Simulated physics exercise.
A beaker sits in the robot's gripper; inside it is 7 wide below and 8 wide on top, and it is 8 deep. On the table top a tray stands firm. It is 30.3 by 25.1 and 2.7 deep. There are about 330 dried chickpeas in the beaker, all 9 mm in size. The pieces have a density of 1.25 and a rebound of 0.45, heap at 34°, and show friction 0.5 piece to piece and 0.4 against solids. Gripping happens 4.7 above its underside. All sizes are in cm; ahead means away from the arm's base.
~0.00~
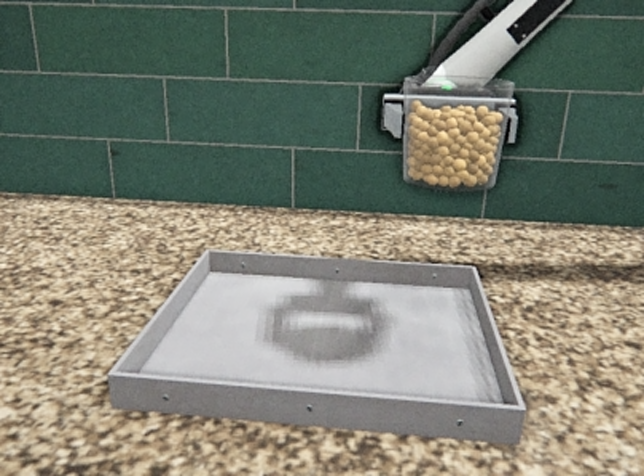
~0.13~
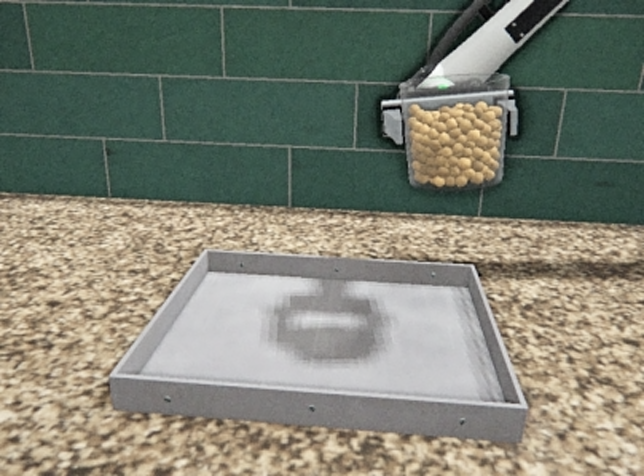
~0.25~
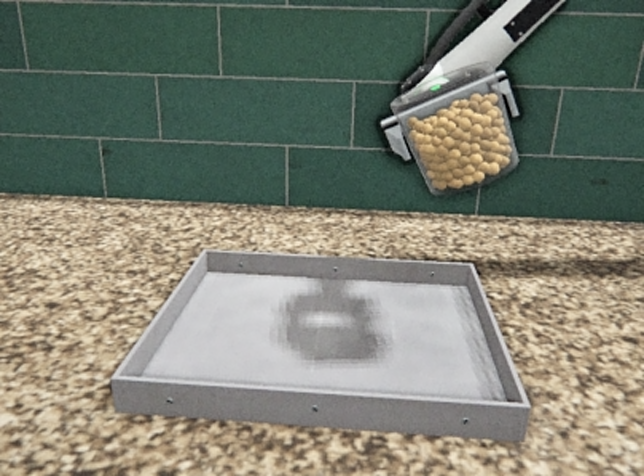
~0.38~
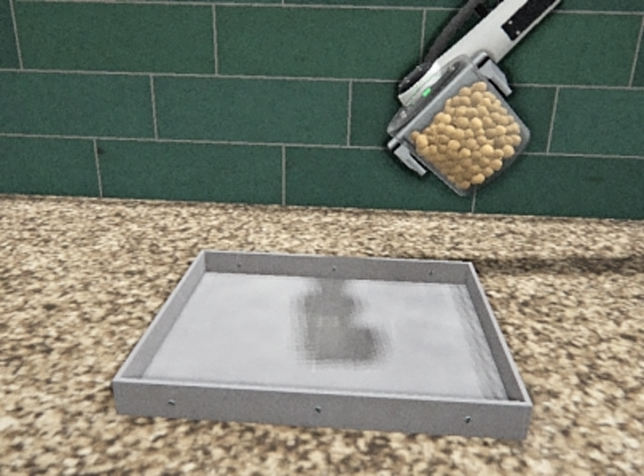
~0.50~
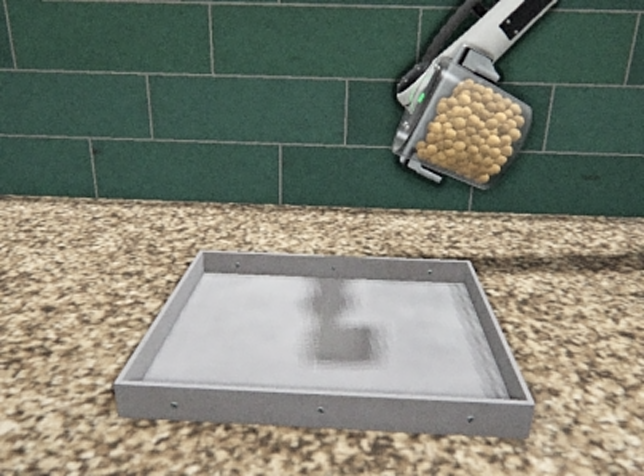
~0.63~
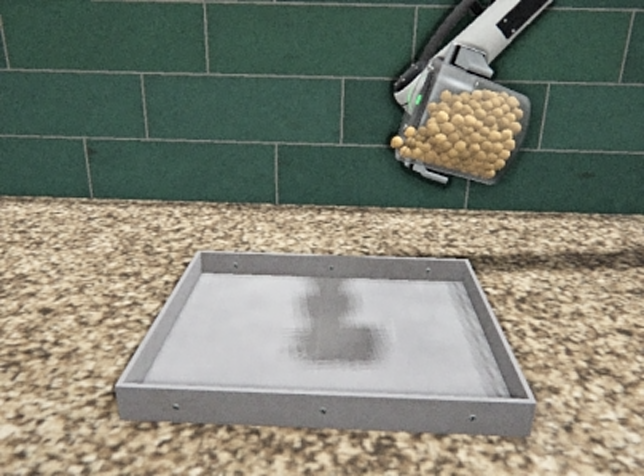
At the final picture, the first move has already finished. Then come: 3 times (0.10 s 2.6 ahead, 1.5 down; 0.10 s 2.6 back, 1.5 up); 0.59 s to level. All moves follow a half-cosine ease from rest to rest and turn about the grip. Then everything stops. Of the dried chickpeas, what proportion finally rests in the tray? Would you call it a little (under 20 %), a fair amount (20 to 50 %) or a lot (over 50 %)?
I would call it a fair amount, 20 to 50 %.
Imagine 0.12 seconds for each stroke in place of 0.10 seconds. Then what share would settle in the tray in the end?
Then about 30 per cent.
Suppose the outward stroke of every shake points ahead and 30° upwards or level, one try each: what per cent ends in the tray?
First try about 70 %, second try about 55 %.
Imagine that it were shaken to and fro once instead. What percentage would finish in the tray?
It would come to about 20 %.
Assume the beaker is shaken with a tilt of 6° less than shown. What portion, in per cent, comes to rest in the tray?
Estimate: Close to 25 in a hundred.
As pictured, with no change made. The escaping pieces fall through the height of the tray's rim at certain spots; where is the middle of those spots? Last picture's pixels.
Estimated centre around (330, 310) in pixels.
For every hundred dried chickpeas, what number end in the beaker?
Around 65 per cent.
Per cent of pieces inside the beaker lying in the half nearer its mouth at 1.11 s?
Close to 35 in a hundred.
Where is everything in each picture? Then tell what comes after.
The first picture shows beaker middle at (453, 134), level; upper third of the load around (453, 123), from x 410 to 495, top at y 105; 333 in the beaker.
The second picture shows beaker middle at (454, 133), tilted 7° forward; upper third of the load around (455, 123), from x 415 to 495, top at y 110.
The third picture shows beaker middle at (458, 132), tilted 25° forward; upper third of the load around (466, 122), from x 415 to 505, top at y 100.
The fourth picture shows beaker middle at (461, 130), tilted 48° forward; upper third of the load around (476, 118), from x 415 to 515, top at y 90.
The fifth picture shows beaker middle at (463, 127), tilted 66° forward; upper third of the load around (478, 110), from x 420 to 520, top at y 85.
The sixth picture shows beaker middle at (463, 126), tilted 73° forward; upper third of the load around (478, 111), from x 395 to 520, top at y 95; 333 in the beaker.
After 1.11 s, tilted 73° forward, highest piece 21 above the table; 250 in the beaker, 57 in the tray, 26 in flight or on a rim.
After 1.58 s, tilted 26° forward, highest piece 23 above the table; 219 in the beaker, 114 in the tray.
After 2.02 s, level, highest piece 23 above the table; 219 in the beaker, 114 in the tray.
After 3.07 s, level, highest piece 23 above the table; 219 in the beaker, 114 in the tray.
At rest, 219 in the beaker, 114 in the tray. That is 34 % in the tray.
